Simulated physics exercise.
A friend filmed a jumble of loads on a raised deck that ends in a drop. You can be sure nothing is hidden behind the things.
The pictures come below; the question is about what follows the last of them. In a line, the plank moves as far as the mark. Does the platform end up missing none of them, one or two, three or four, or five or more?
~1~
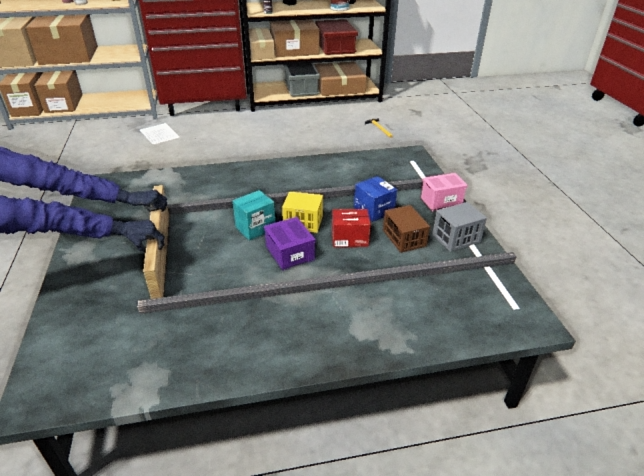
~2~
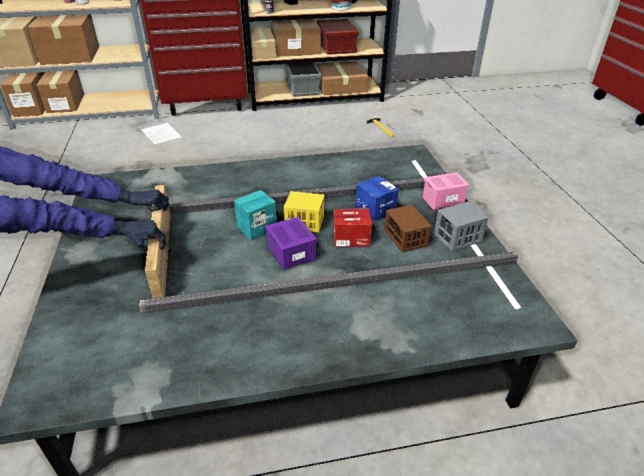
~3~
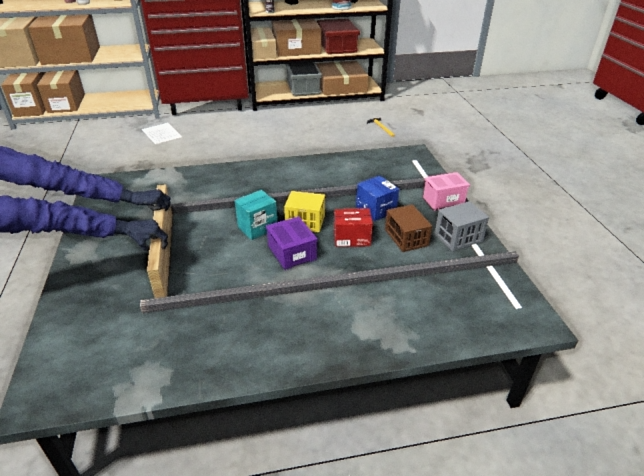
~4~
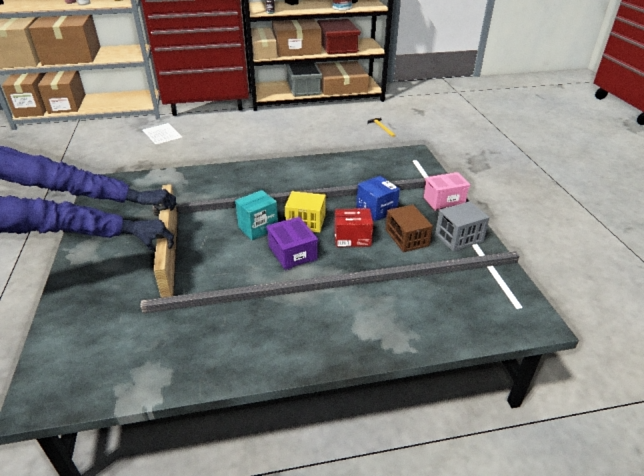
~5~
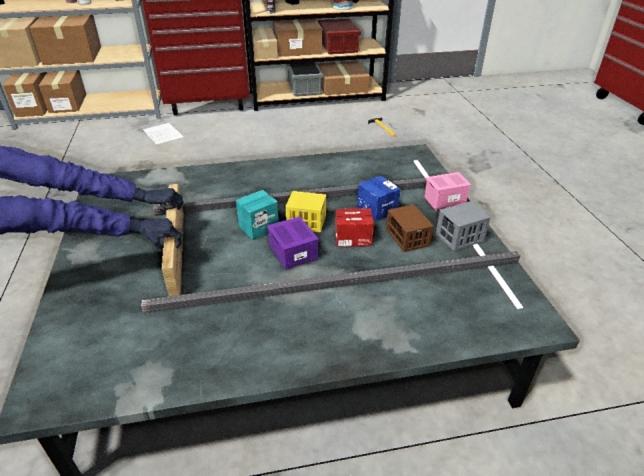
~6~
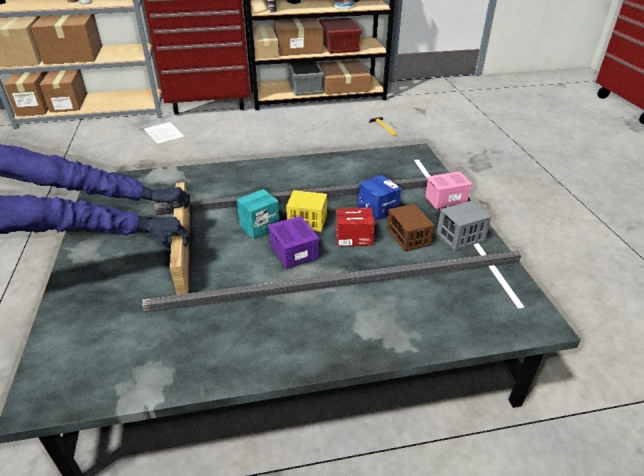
It is missing five or more.
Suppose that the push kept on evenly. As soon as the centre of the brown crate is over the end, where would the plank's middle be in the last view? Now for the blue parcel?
The brown crate gives roughly (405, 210), the blue parcel roughly (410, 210).
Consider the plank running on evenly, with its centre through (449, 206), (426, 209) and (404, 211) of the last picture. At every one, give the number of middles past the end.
Going through the three places, I get 6, 4 and 2.
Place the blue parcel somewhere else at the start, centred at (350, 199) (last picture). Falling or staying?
It goes off the edge.
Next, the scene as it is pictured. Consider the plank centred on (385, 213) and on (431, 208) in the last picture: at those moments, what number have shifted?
Counting first: 8, next 8.
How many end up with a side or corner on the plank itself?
It adds up to 2.
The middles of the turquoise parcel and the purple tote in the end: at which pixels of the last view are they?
(468, 195) and (487, 222), roughly.
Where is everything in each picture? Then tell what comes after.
The first frame shows pink tote (443, 192); grey crate (459, 227); brown crate (406, 228); plank (158, 239); tape (454, 221).
The second frame shows grey crate (461, 226); purple tote (291, 243).
The third frame shows brown crate (408, 228); yellow crate (305, 211).
The fourth frame shows pink tote (446, 191); blue parcel (378, 198).
The fifth frame shows grey crate (462, 226); plank (174, 238).
The sixth frame shows pink tote (448, 191); grey crate (463, 225); brown crate (410, 227); plank (181, 236); tape (459, 220).
Soon after, none off yet; pink tote at rest near (448, 191); grey crate at rest near (463, 225); brown crate at rest near (410, 227).
Then, none off yet; pink tote at rest near (448, 191); grey crate moved a little near (470, 225); brown crate moved a little near (432, 225).
Further on, two off so far; pink tote on the ground near (477, 238); grey crate on the ground near (528, 303); brown crate moved well along near (501, 220).
At rest, the number that fall off is five or more; fallen, yellow crate, red parcel, blue parcel, brown crate, grey crate and pink tote.
